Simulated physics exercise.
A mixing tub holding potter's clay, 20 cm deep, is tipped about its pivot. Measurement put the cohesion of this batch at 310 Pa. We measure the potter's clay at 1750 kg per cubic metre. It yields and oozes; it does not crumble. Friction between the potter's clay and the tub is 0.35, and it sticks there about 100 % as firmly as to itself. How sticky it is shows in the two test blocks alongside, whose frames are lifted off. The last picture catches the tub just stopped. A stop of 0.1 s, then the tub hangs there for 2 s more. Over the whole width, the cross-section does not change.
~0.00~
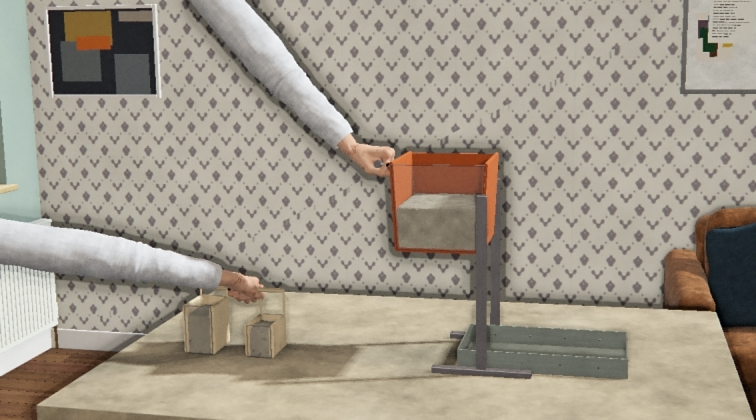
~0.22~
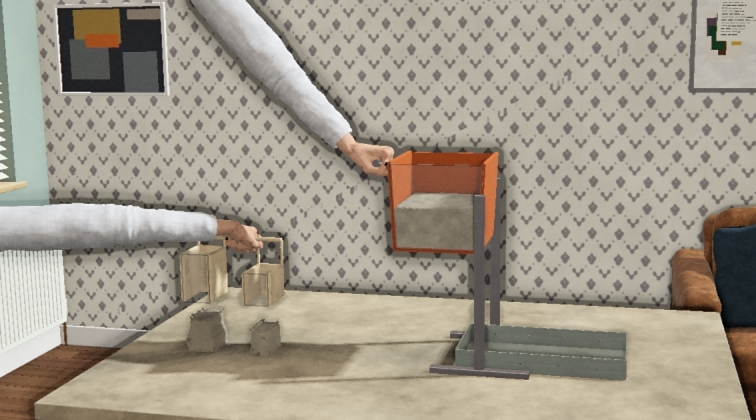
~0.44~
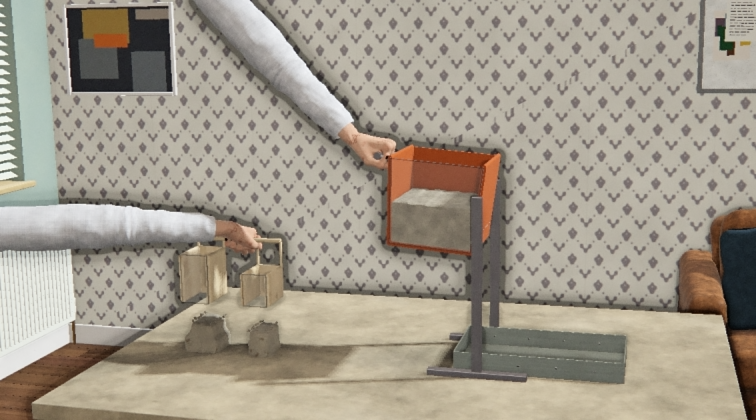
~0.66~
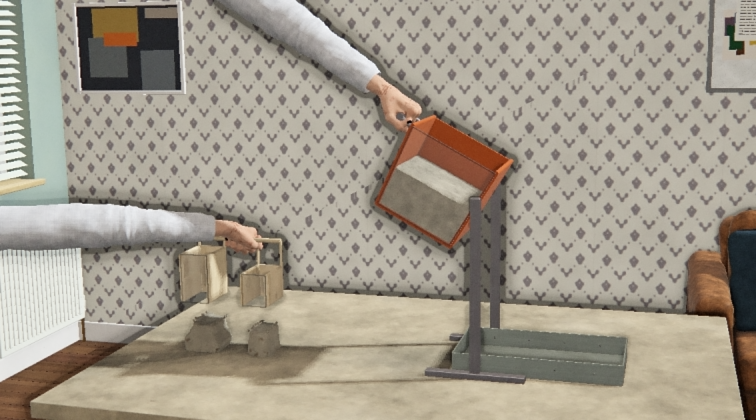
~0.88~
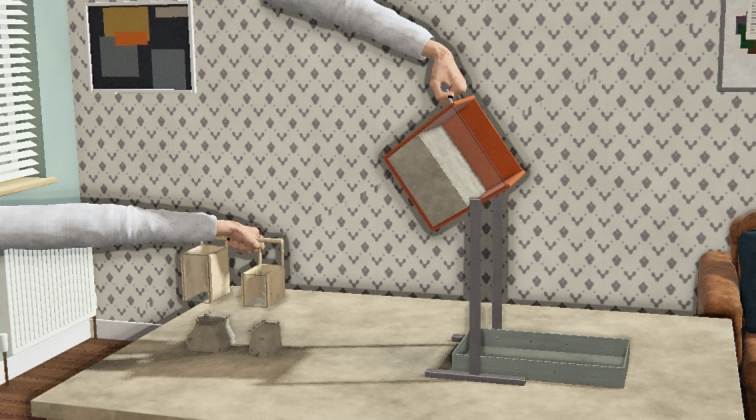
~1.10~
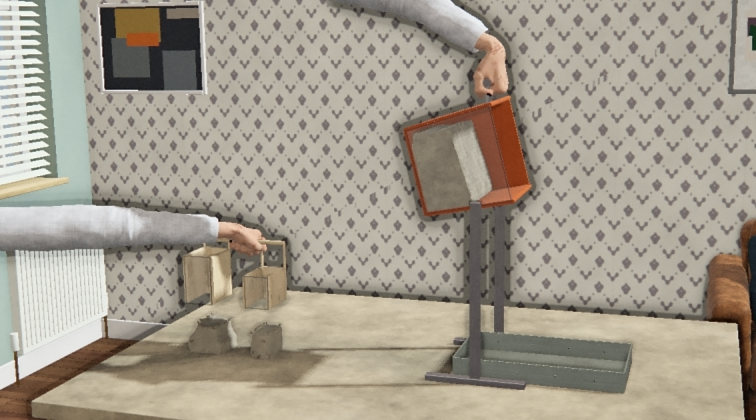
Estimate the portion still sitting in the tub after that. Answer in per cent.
The portion still in the tub is near 100 %.
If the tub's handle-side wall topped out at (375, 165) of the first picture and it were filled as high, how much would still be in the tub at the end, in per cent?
Roughly 100 %.
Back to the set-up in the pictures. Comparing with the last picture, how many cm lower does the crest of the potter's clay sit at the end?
The top ends up some 5 cm below its level in the last picture.
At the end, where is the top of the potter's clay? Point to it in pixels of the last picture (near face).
Around (471, 152).
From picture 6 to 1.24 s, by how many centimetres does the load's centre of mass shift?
Something like 3 cm, give or take.
After 1.24 s, the tub is at 76 degrees and holds 100 %.
After 1.41 s, the tub is at 76 degrees and holds 100 %.
After 1.58 s, the tub is at 76 degrees and holds 100 %.
After 1.75 s, the tub is at 76 degrees and holds 100 %.
After 3.10 s, at the end, the tub is at 76 degrees and holds 100 %.
